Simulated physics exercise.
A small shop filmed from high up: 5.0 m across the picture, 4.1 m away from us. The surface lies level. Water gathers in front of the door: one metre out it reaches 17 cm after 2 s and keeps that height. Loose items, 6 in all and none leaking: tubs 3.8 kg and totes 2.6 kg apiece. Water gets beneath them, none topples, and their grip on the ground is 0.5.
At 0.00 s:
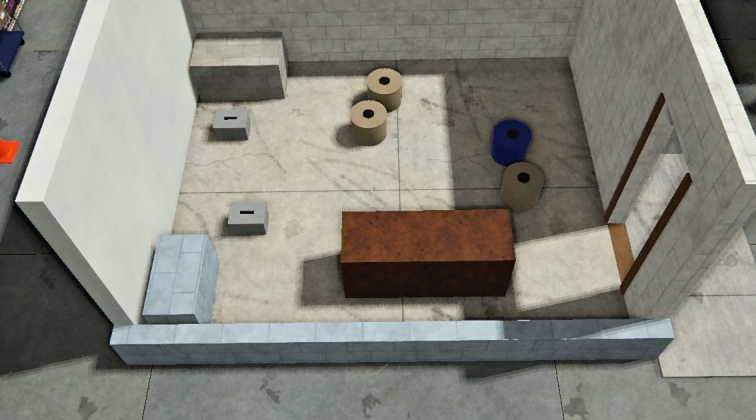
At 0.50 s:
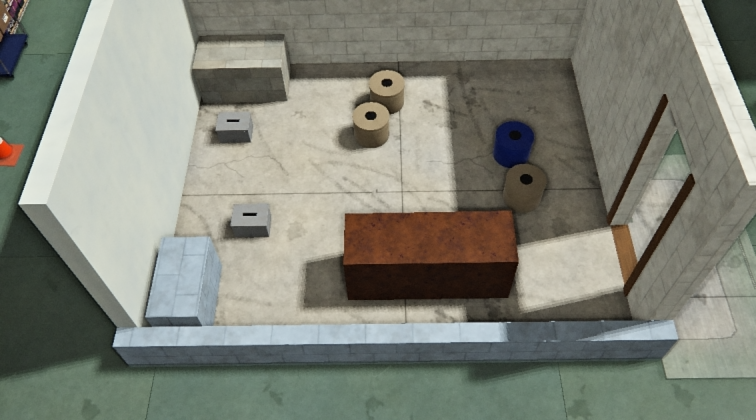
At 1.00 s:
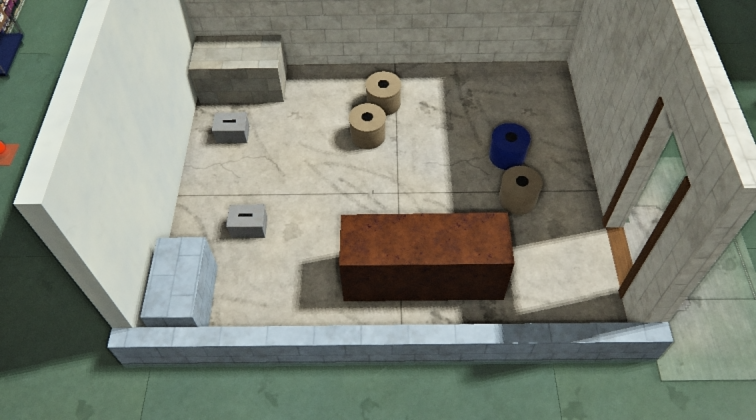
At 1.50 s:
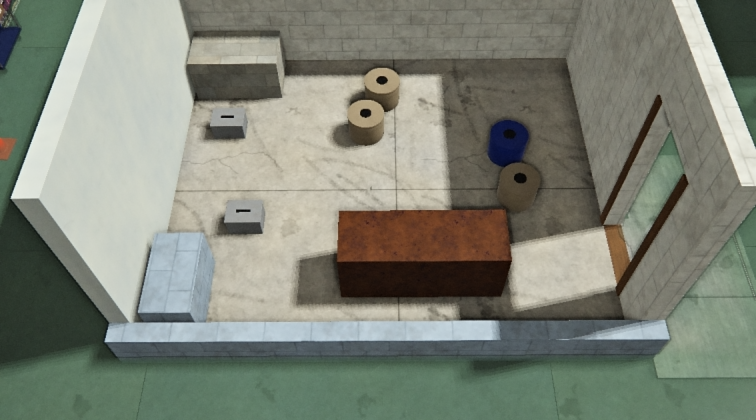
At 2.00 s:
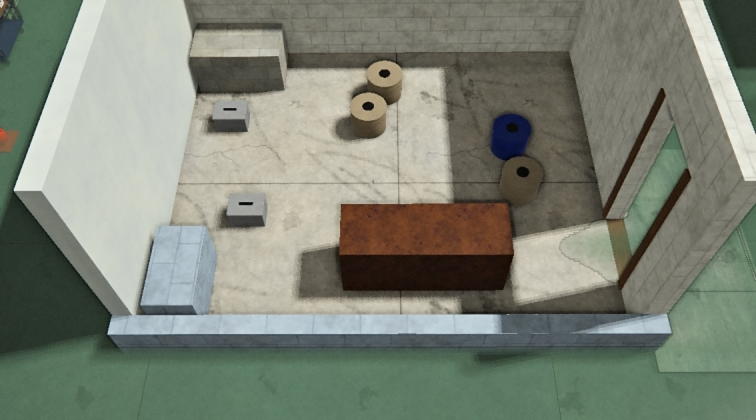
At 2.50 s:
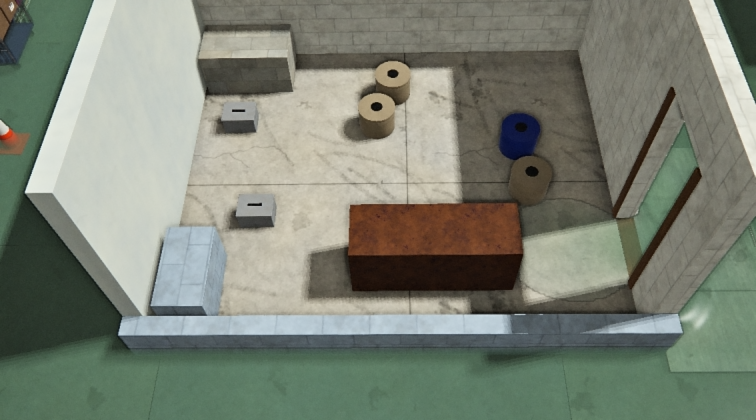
A walled room stays still as shallow water spreads in through the doorway at right.
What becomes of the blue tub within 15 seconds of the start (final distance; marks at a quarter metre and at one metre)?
Blue tub slides a little.
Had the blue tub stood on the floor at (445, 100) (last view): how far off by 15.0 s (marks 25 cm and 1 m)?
It moves a short way.
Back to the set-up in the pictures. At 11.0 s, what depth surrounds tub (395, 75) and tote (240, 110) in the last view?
About 6 and 7 cm.
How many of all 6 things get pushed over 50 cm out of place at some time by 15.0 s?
I count 4.
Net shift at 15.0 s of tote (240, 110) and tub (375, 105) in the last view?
In that order: 40 cm, 120 cm.
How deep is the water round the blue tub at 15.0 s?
Roughly 3 cm.
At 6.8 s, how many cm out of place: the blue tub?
Roughly 5 cm by then.
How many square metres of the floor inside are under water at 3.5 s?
About 4.0 m2.
After 3.5 s the blue tub is near (521, 127), 0.0 m from its start, aground; 0 afloat.
After 6.8 s the blue tub is near (520, 124), 0.0 m from its start, aground; 0 afloat.
After 11.0 s the blue tub is near (522, 116), 0.2 m from its start, aground; 5 afloat.
After 15.0 s the blue tub is near (553, 116), 0.4 m from its start, afloat; 6 afloat.
